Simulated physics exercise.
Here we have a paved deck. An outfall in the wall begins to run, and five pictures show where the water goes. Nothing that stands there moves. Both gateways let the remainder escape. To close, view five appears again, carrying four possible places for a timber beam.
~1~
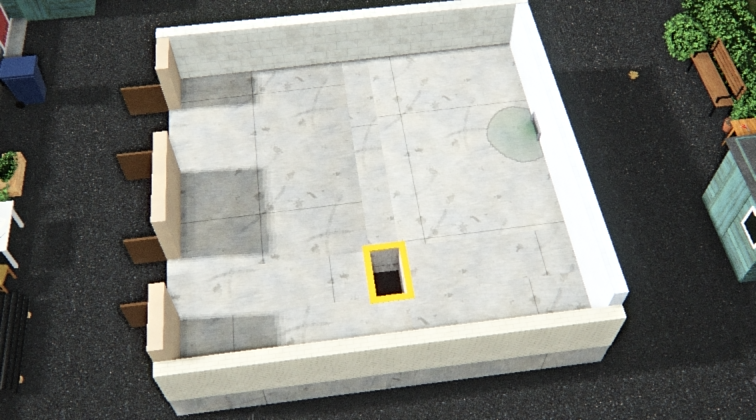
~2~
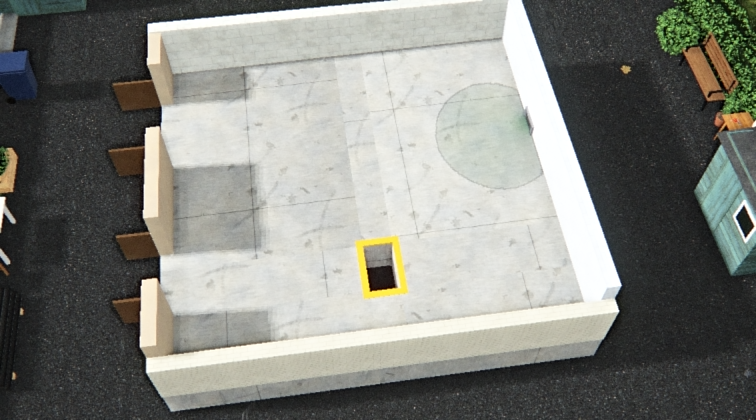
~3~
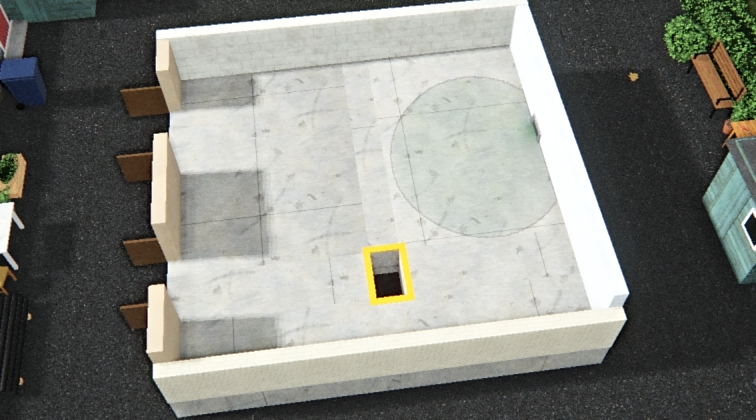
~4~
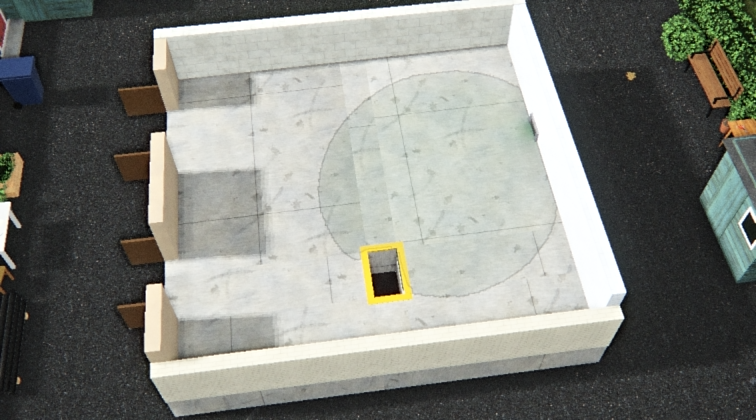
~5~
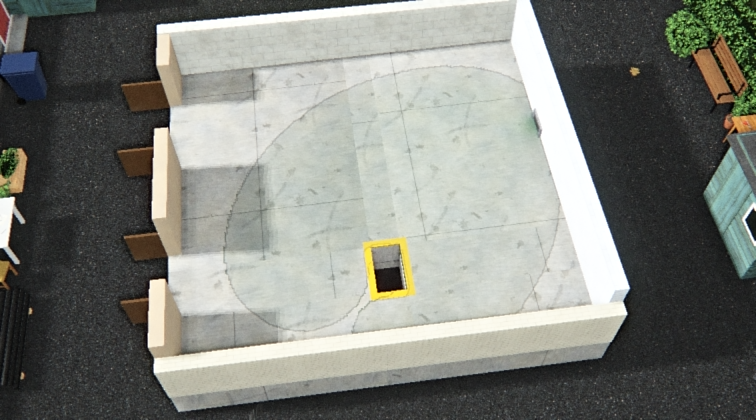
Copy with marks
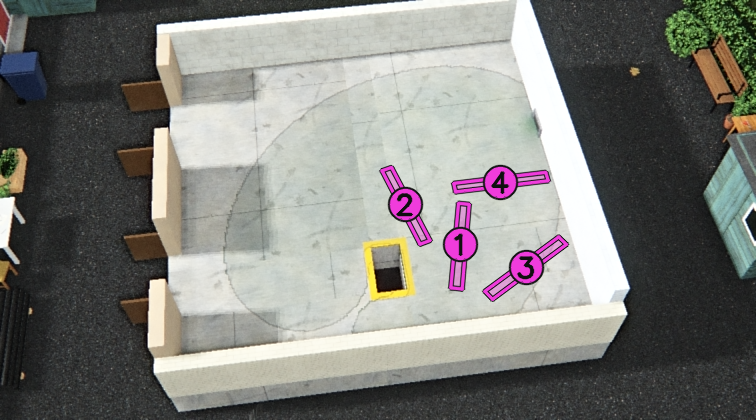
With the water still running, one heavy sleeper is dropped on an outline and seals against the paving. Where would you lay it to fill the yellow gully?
It is 3.
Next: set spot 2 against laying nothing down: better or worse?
It is worse.
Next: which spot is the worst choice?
The answer is 2.
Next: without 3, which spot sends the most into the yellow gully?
1.
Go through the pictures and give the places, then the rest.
Outfall at (537, 126); yellow gully at (388, 272); open gate at (180, 287); open gate at (181, 139); water covers 2 % of the ground and shows as far out as (506, 153); yellow gully still dry.
Water covers 8 % of the ground and shows as far out as (444, 149); yellow gully still dry.
Water covers 19 % of the ground and shows as far out as (426, 214); yellow gully still dry.
Water covers 35 % of the ground and shows as far out as (327, 217); yellow gully taking water.
Water covers 56 % of the ground and shows as far out as (255, 308); yellow gully taking water.
On the marked copy, 1 from (456, 288) to (463, 203); 2 from (386, 169) to (425, 242); 3 from (488, 295) to (562, 240); 4 from (454, 187) to (546, 176).
Choosing 1, about 17 % of the stream runs into the yellow gully, about 80 % out by the gates.
Choosing 2, about 8 % of the stream runs into the yellow gully, about 87 % out by the gates.
Choosing 3, about 25 % of the stream runs into the yellow gully, about 72 % out by the gates.
Choosing 4, about 11 % of the stream runs into the yellow gully, about 85 % out by the gates.
